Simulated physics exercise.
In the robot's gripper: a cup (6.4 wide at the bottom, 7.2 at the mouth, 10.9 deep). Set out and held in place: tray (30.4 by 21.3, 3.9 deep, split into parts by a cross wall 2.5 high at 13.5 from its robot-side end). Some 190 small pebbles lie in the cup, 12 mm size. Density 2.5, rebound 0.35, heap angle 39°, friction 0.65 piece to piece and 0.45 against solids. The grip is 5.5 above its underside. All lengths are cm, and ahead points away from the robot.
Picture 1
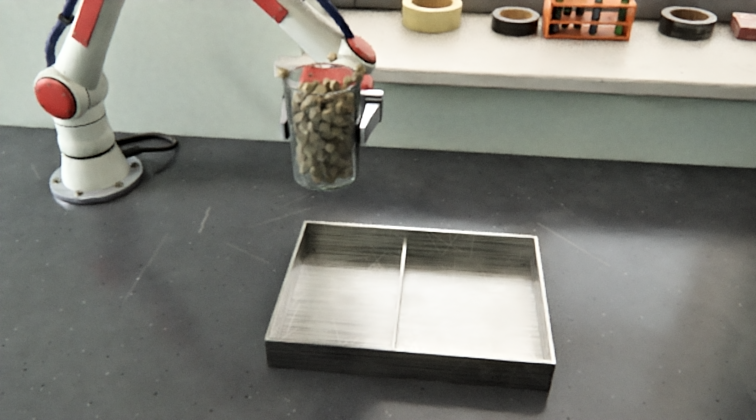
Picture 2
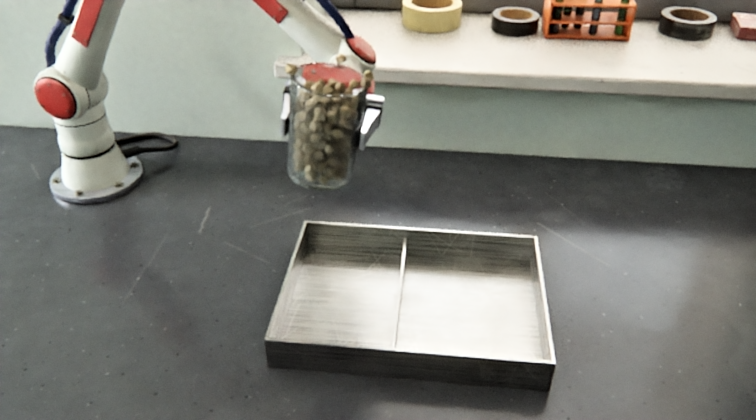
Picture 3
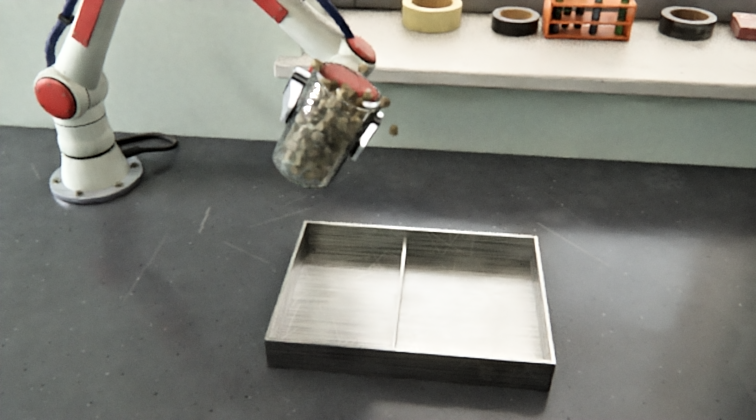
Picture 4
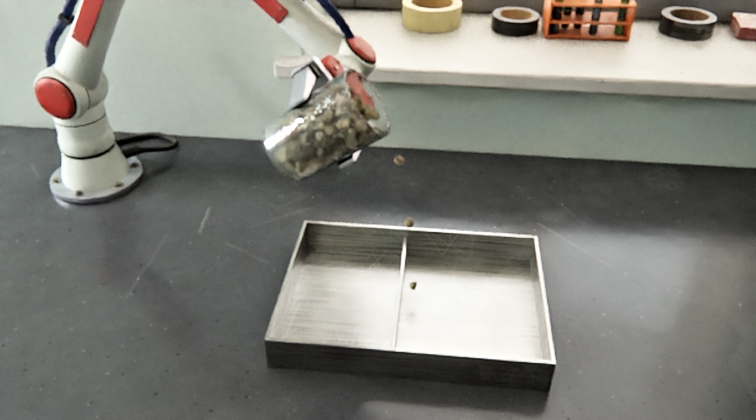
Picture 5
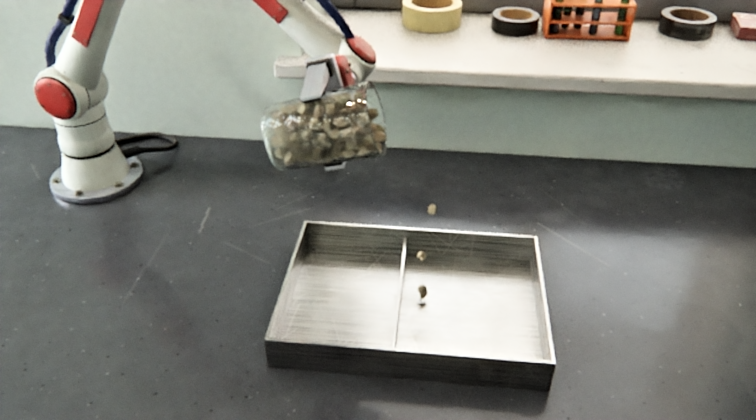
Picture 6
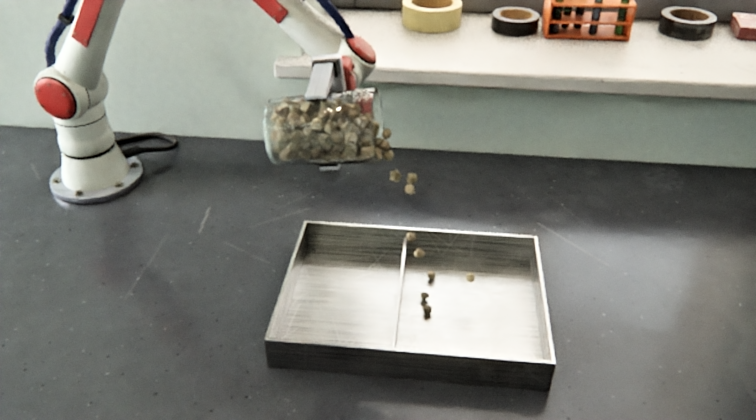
A white and red robot arm tips a clear cup of small tan pebbles over to the right until it lies nearly on its side, seen from a fixed, slightly raised view of a dark grey worktop. Below sits a metallic grey tray split by a cross wall, with tape rolls and an orange rack on the pale ledge behind. A few pebbles drop singly, then several together, into the tray's right part.
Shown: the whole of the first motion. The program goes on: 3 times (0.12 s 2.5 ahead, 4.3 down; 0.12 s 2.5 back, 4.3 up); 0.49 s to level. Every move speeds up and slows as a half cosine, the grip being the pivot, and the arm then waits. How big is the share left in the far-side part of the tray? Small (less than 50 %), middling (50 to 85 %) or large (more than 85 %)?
Answer: Small; less than 50 % of the small pebbles finish in the far-side part of the tray.
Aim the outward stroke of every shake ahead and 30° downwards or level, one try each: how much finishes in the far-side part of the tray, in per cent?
Some 40 and 70 per cent.
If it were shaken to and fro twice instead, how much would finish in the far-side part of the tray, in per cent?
It would be near 15 per cent.
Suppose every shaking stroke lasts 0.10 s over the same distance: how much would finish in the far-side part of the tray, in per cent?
Then about 25 per cent.
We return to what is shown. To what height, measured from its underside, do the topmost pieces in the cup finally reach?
Roughly 10.5 cm.
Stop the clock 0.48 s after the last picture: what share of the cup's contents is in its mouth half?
About 45 per cent.
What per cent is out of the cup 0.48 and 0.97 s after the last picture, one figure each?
About 15, 20.
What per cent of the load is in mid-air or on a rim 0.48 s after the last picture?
Roughly 3 per cent.
Then, 0.48 s on, tilted 83° forward, highest piece 27 above the table; 166 in the cup, 19 in the far-side part, 2 in the robot-side part, 6 in flight or on a rim.
Then, 0.97 s on, tilted 41° forward, highest piece 27 above the table; 155 in the cup, 30 in the far-side part, 7 in the robot-side part, 1 in flight or on a rim.
Then, 1.41 s on, level, highest piece 30 above the table; 155 in the cup, 31 in the far-side part, 7 in the robot-side part.
Then, 2.46 s on, level, highest piece 30 above the table; 155 in the cup, 31 in the far-side part, 7 in the robot-side part.
In the end, 155 in the cup, 31 in the far-side part, 7 in the robot-side part. That is 16 % in the far-side part of the tray.
